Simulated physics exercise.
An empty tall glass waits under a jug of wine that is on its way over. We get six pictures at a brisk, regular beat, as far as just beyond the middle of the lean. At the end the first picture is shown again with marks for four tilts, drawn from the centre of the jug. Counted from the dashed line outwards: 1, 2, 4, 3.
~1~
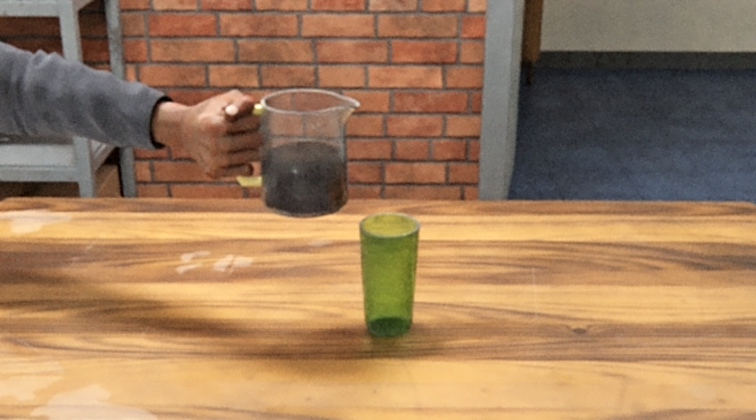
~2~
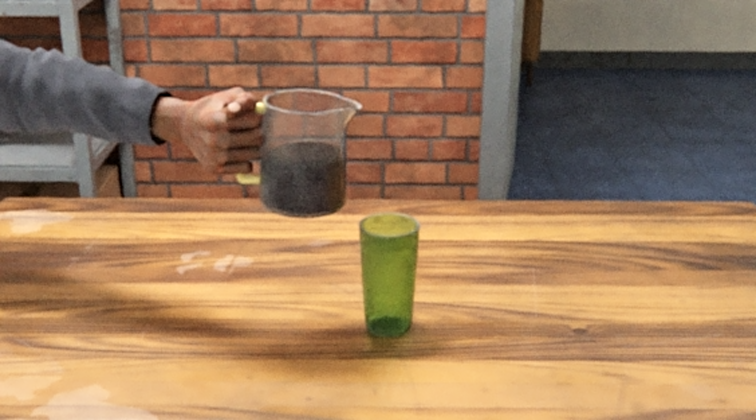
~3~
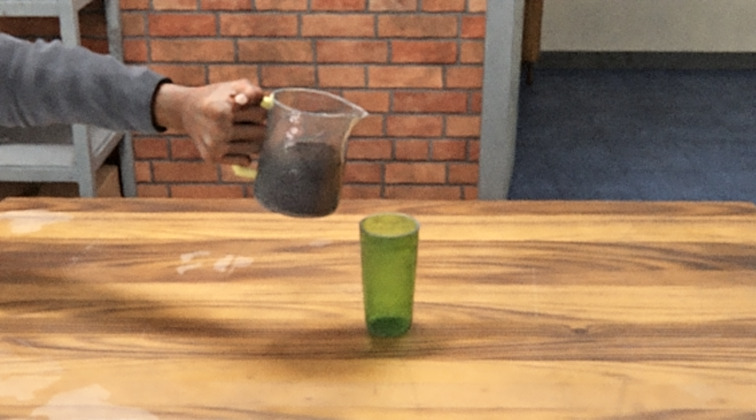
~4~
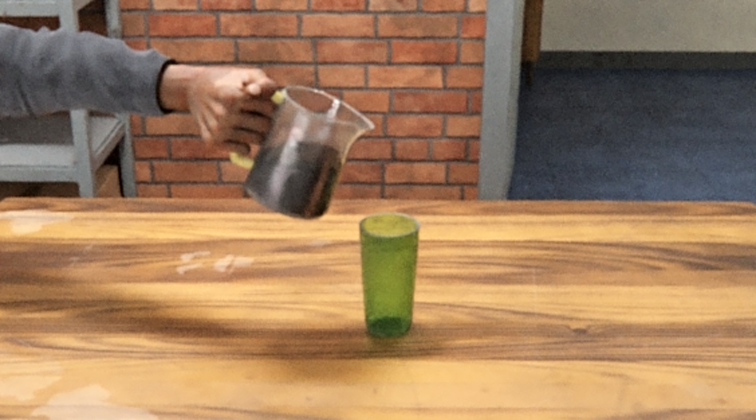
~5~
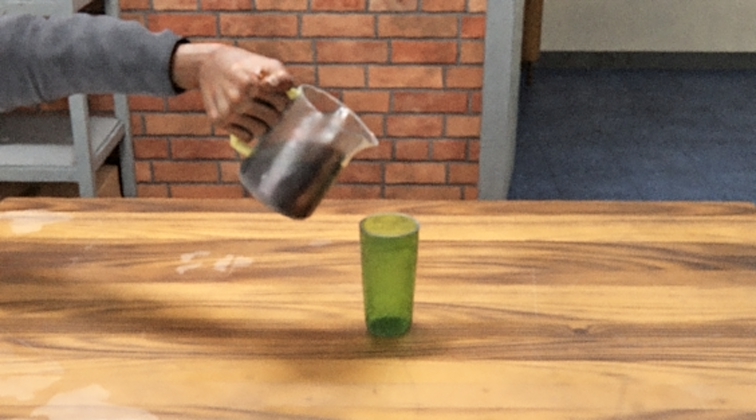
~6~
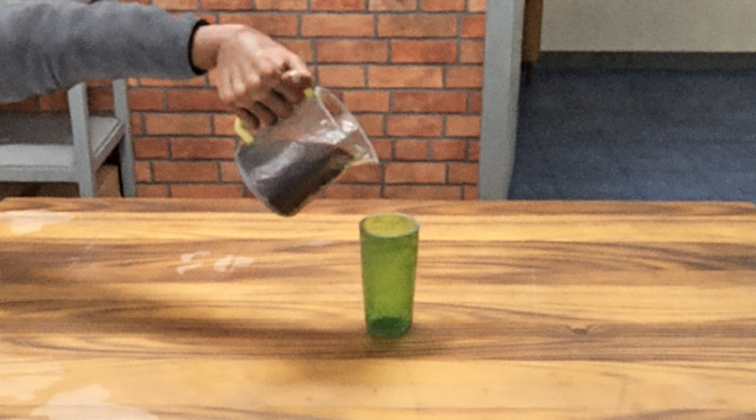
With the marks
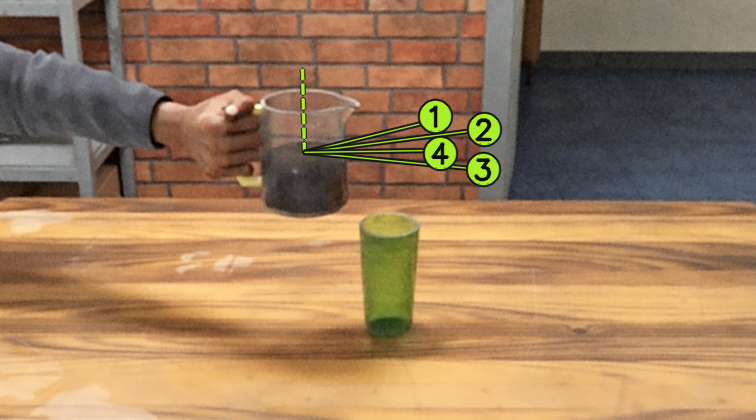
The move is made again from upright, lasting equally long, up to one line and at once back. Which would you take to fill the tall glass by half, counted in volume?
Choose 1.
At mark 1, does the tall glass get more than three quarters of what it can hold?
No, it does not.
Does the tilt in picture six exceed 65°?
No, it does not.
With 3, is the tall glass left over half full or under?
Over.
On the marked copy, 1 at (419, 124); 2 at (467, 131); 3 at (466, 168); 4 at (423, 150).
Choosing 1, the tall glass ends with about 49 % of what it can hold.
Choosing 2, the tall glass ends with about 66 % of what it can hold.
Choosing 3, the tall glass ends with about 93 % of what it can hold; 4 % of the wine is spilt.
Choosing 4, the tall glass ends with about 81 % of what it can hold; 3 % of the wine is spilt.
